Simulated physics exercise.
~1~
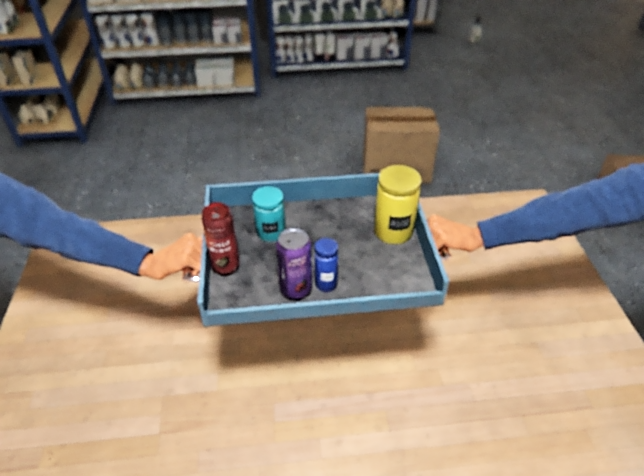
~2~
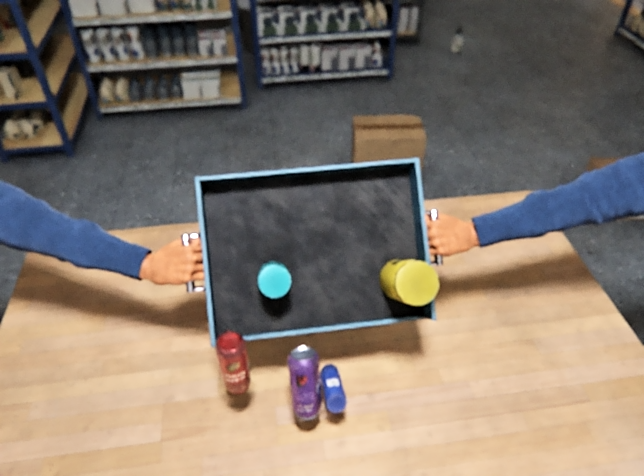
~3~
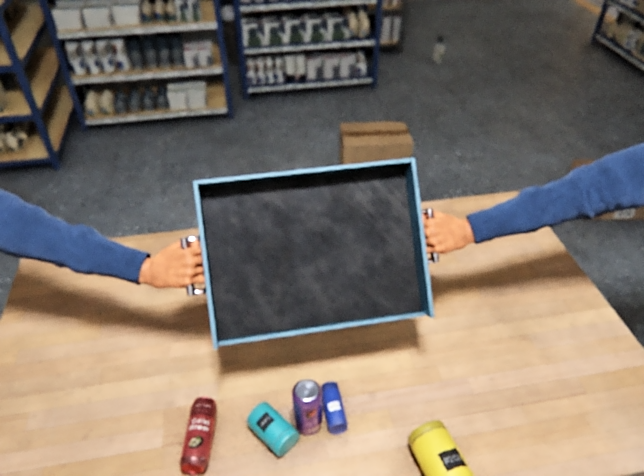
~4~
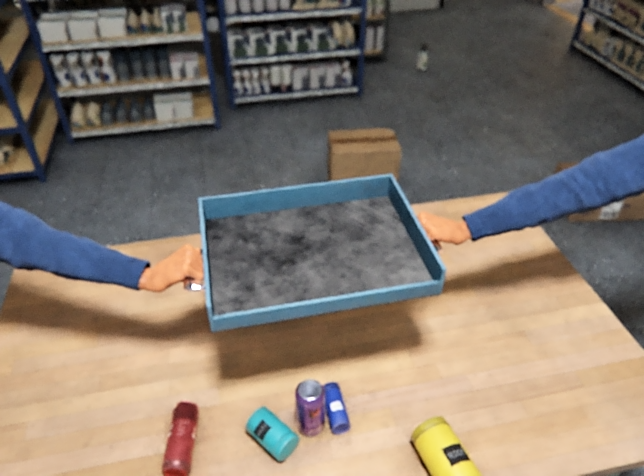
Over a wooden table, two hands tip a blue crate forward, spilling all five containers out.
